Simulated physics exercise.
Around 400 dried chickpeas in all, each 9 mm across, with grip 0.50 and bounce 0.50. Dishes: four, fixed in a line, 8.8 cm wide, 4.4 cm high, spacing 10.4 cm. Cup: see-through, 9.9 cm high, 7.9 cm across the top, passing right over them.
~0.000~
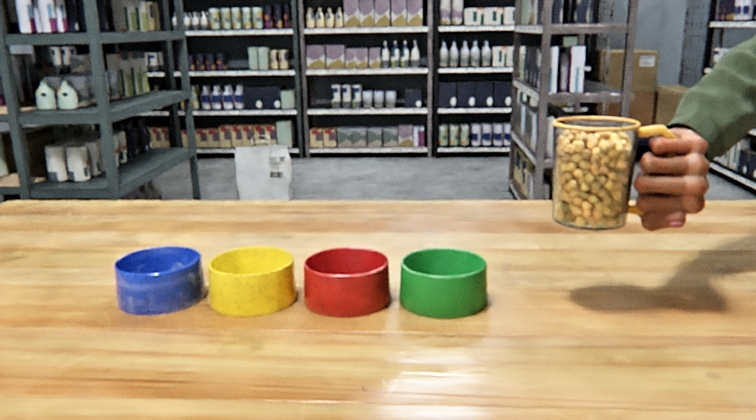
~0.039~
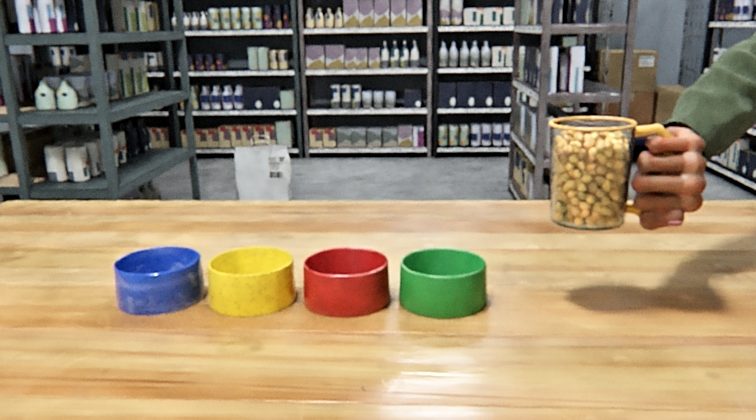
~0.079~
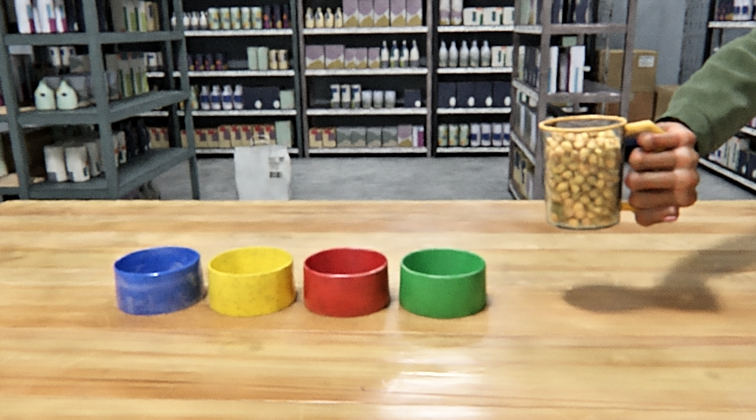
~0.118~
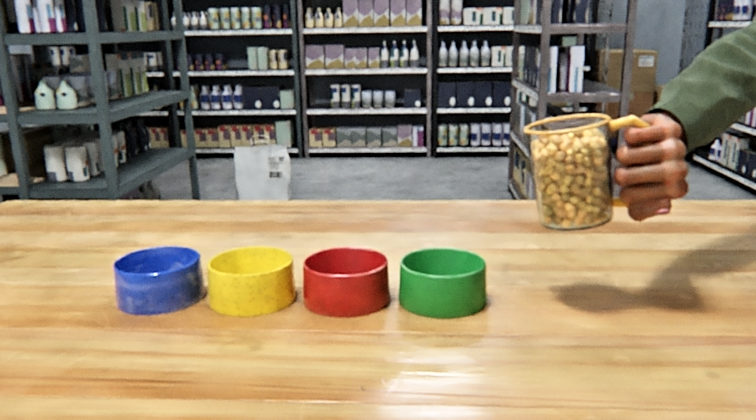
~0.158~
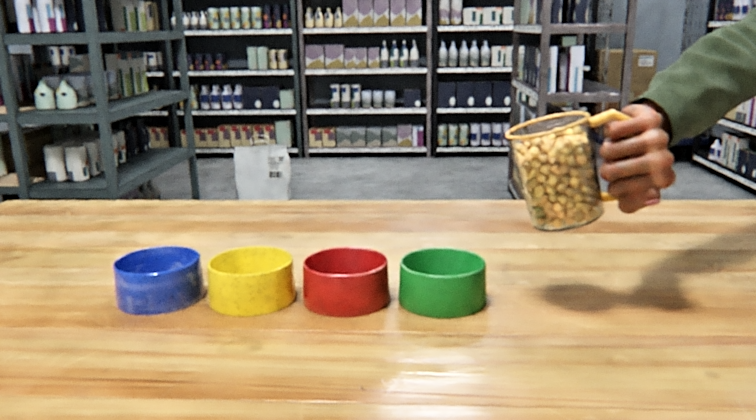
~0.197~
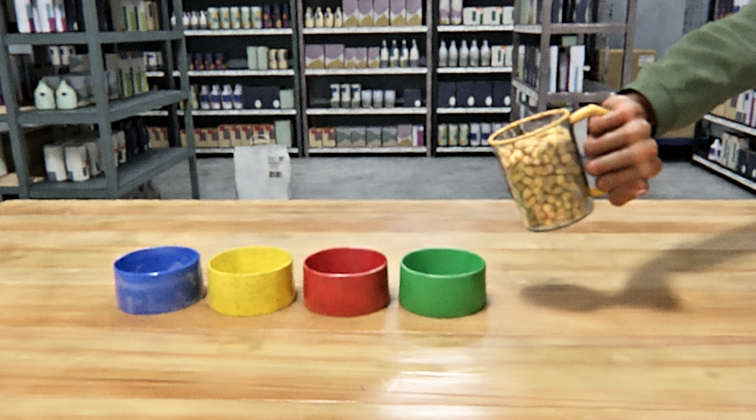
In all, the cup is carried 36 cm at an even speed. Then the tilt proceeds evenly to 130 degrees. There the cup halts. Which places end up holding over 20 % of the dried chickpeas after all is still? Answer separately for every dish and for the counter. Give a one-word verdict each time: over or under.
Result: Red: It should not get past the one-in-five mark, blue: It should not get past the one-in-five mark, green: It should not get past the one-in-five mark, yellow: It should get past the one-in-five mark, counter: It should get past the one-in-five mark.
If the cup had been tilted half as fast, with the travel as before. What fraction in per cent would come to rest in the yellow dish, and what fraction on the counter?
Then: Yellow 10; counter 40.
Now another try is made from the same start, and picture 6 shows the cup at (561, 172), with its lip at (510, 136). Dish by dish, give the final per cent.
Then red 30, blue 0, green 0, and yellow 50.
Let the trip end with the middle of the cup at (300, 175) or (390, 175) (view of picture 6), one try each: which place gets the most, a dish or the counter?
I'd expect yellow to win the first try and red the second.
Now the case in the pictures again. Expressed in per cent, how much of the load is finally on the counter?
30 %.
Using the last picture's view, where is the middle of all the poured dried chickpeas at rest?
My guess is close to (238, 284).
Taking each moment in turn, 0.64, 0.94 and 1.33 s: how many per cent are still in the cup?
About 95, 45, 0.
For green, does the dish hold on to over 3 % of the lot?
For green, not so.
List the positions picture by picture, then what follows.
Cup at (592, 172), tilt 0 degrees, lip at (555, 124), moved 0.0 cm; middle of the pieces at (595, 181); green dish at (443, 262); red dish at (346, 261); yellow dish at (251, 261); blue dish at (158, 260), in the first picture.
Cup at (590, 172), tilt 1 degrees, lip at (551, 125), moved 0.2 cm; middle of the pieces at (592, 181), in the second picture.
Cup at (583, 172), tilt 4 degrees, lip at (542, 127), moved 0.9 cm; middle of the pieces at (586, 180), in the third picture.
Cup at (571, 172), tilt 9 degrees, lip at (526, 131), moved 2.0 cm; middle of the pieces at (575, 180), in the fourth picture.
Cup at (558, 172), tilt 15 degrees, lip at (508, 136), moved 3.3 cm; middle of the pieces at (562, 179), in the fifth picture.
Cup at (544, 172), tilt 22 degrees, lip at (490, 142), moved 4.7 cm; middle of the pieces at (550, 179); green dish at (443, 262); red dish at (346, 261); yellow dish at (250, 260); blue dish at (157, 260). Its pace works out near 155 degrees a second; the hand travels 34 cm a second, in the sixth picture.
Then, at 0.64 s, tilt 91 degrees; cup holds 95 %.
After 0.94 s, tilt 130 degrees; cup holds 45 %, yellow 45 %.
After 1.33 s, tilt 130 degrees; cup holds 0 %, blue 10 %, yellow 60 %.
At rest (1.7 s), red 0 %, blue 10 %, green 0 %, yellow 60 %, counter 30 %.
